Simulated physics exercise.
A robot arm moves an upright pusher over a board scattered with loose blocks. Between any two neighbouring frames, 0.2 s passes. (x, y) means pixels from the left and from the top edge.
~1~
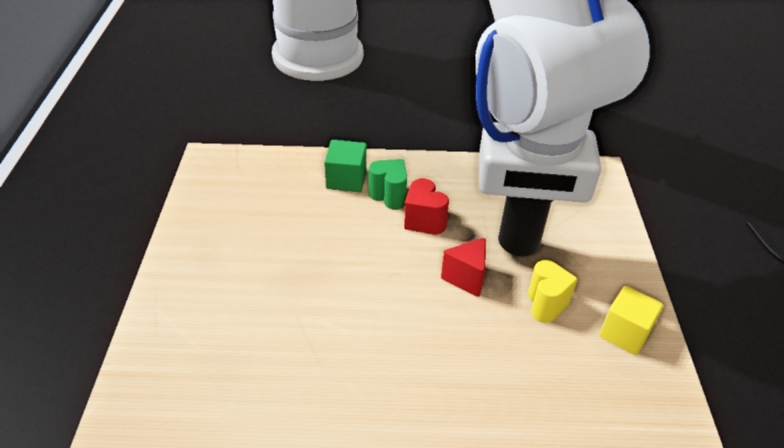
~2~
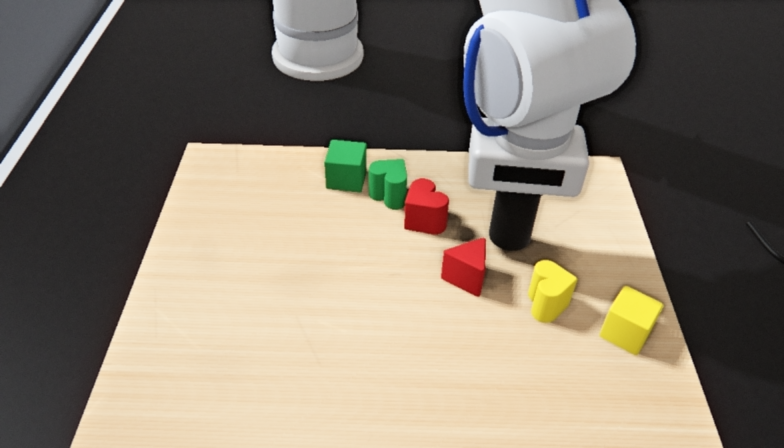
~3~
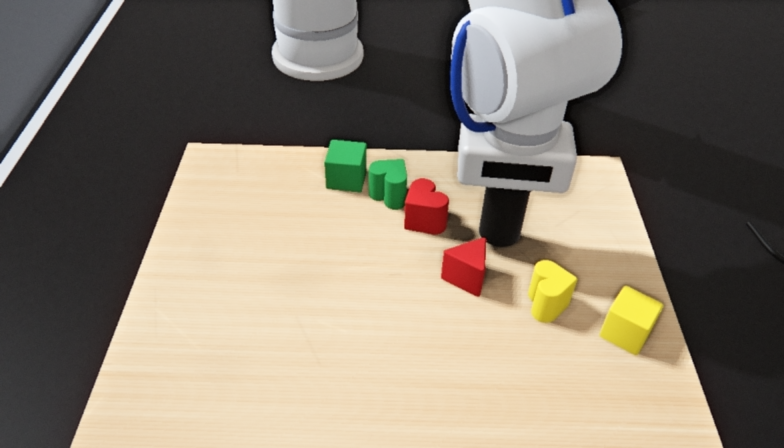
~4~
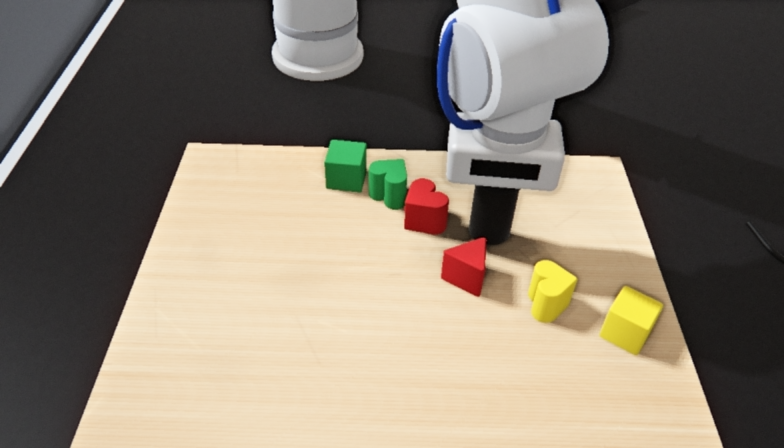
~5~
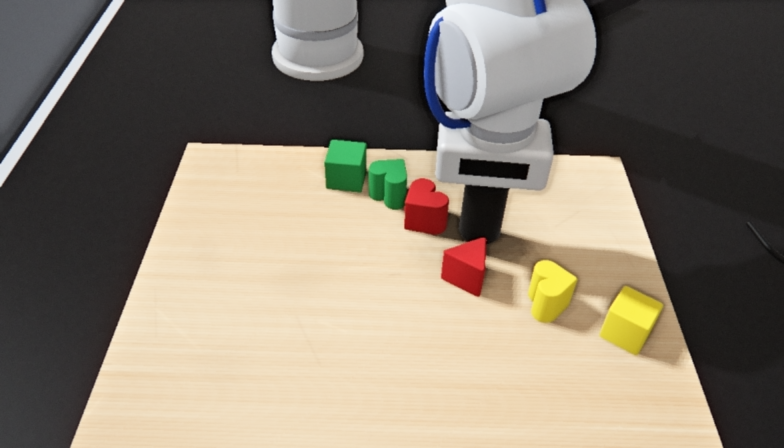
The video shows a robot arm holding a black upright pusher over a wooden board with green, red and yellow blocks. The pusher moves a short way left, nearing the red blocks, while all the blocks stay still.
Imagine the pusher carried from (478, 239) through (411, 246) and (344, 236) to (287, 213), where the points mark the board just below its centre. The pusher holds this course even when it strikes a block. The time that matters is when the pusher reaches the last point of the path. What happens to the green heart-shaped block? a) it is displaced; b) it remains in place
The correct letter is a.
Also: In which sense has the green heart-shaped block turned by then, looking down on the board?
From the top: Counterclockwise.
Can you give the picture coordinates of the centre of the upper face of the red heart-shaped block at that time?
Close to (397, 188).
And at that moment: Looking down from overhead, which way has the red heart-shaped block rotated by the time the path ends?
Clockwise, looking down.
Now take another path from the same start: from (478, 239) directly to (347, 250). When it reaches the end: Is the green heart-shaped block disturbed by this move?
In the end it has been moved.
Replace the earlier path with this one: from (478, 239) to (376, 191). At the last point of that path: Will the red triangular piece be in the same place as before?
I expect so.
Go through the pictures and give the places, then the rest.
In the first frame, pusher tip at (519, 242); block tops, green heart-shaped block at (391, 169); red heart-shaped block at (426, 193); red triangular piece at (471, 252).
In the second frame, pusher at (509, 236); blocks unchanged.
In the third frame, pusher at (499, 233); blocks unchanged.
In the fourth frame, pusher at (489, 231); blocks unchanged.
In the fifth frame, pusher at (480, 230); green heart-shaped block at (391, 169); red heart-shaped block at (426, 193); red triangular piece at (471, 252).
What follows on the original path. One third of the way, pusher at (411, 237); green heart-shaped block at (387, 164), turned 15° anticlockwise; red heart-shaped block at (404, 188), turned 70° clockwise.
Two thirds of the way, pusher at (343, 227); green heart-shaped block at (388, 162), turned 20° anticlockwise; red heart-shaped block at (397, 188), turned 100° clockwise.
At the end, pusher at (286, 204); green heart-shaped block at (388, 162), turned 20° anticlockwise; red heart-shaped block at (397, 188), turned 100° clockwise; red triangular piece in place.
